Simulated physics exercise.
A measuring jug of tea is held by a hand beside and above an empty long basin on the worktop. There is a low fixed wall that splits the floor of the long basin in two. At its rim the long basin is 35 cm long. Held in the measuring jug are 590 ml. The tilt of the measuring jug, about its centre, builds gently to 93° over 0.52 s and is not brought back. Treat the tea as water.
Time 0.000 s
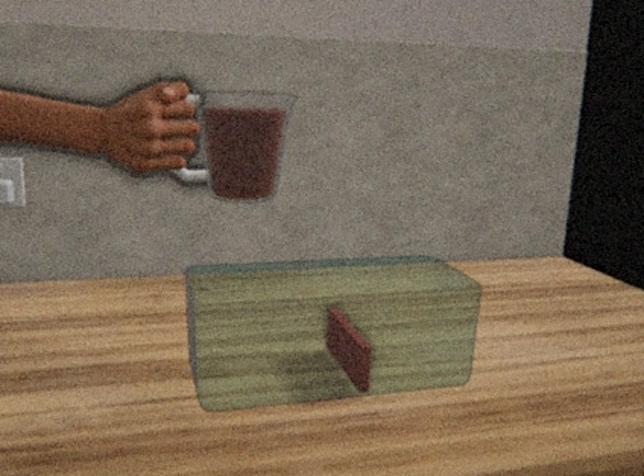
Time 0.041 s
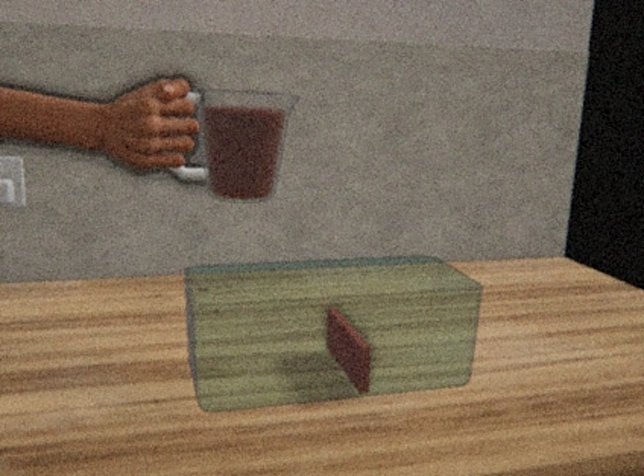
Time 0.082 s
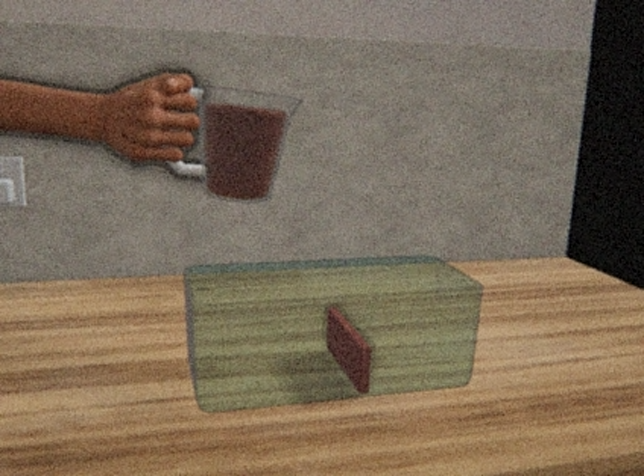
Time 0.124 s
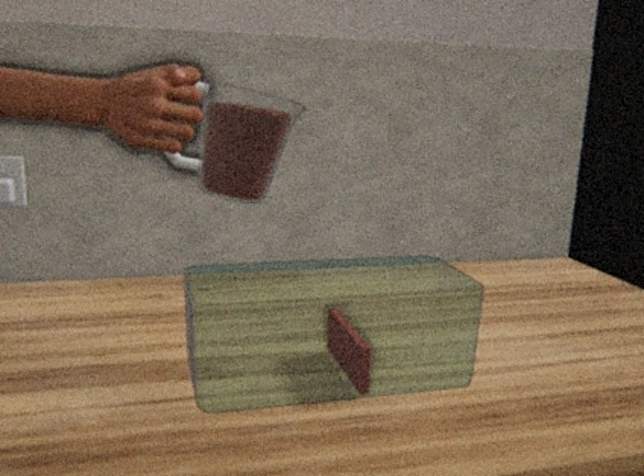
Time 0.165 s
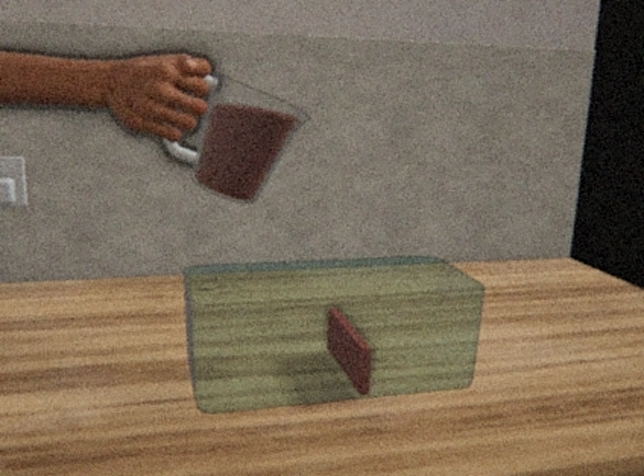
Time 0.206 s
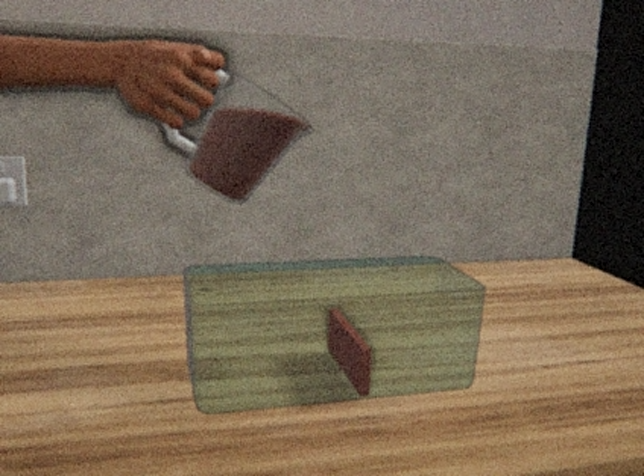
To begin with, a hand at the left holds a clear measuring jug of dark reddish-brown liquid upright above a long, empty see-through basin with a reddish upright piece inside. The hand then gradually tilts the jug to the right, and the liquid shifts toward its lowered rim, staying inside.
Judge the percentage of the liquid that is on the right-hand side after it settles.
My estimate is 86 %.
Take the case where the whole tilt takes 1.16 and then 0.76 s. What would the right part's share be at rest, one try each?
Result: 85 per cent, then 90 per cent.
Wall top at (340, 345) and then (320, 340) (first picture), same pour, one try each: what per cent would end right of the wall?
In turn about 90 and 95 per cent.
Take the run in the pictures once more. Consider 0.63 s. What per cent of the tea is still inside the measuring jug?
I'd estimate some 22 per cent.
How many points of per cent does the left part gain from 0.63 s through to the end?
Around 6 per cent.
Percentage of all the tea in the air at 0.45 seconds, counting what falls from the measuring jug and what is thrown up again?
Share: Roughly 34 per cent.
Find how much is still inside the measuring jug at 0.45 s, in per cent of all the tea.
Roughly 58 %.
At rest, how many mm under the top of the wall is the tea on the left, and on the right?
56 mm left, 34 mm right.
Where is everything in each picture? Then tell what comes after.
Tilt 0°; pouring edge (298, 96); surface from (199, 108) to (286, 110); the long basin's rim runs from (190, 286) to (457, 272); the wall's top is at (348, 327), in the first picture.
Tilt 1°; pouring edge (299, 96); surface from (199, 107) to (285, 110), in the second picture.
Tilt 6°; pouring edge (302, 100); surface from (201, 104) to (288, 111), in the third picture.
Tilt 12°; pouring edge (306, 107); surface from (206, 102) to (292, 113), in the fourth picture.
Tilt 21°; pouring edge (311, 117); surface from (210, 105) to (298, 117), in the fifth picture.
Tilt 32°; pouring edge (314, 130); surface from (206, 120) to (306, 120), in the sixth picture.
After 0.45 s the tilt is 89° and 57 per cent is still to pour, 1 is left of the wall and 9 right of it.
After 0.63 s the tilt is 93° and 21 per cent is still to pour, 7 is left of the wall and 49 right of it.
After 0.82 s the tilt is 93° and 6 per cent is still to pour, 7 is left of the wall and 79 right of it.
After 1.02 s the tilt is 93° and 1 per cent is still to pour, 11 is left of the wall and 85 right of it.
In the end 13 per cent lies left of the wall, 86 right of it and 1 outside.
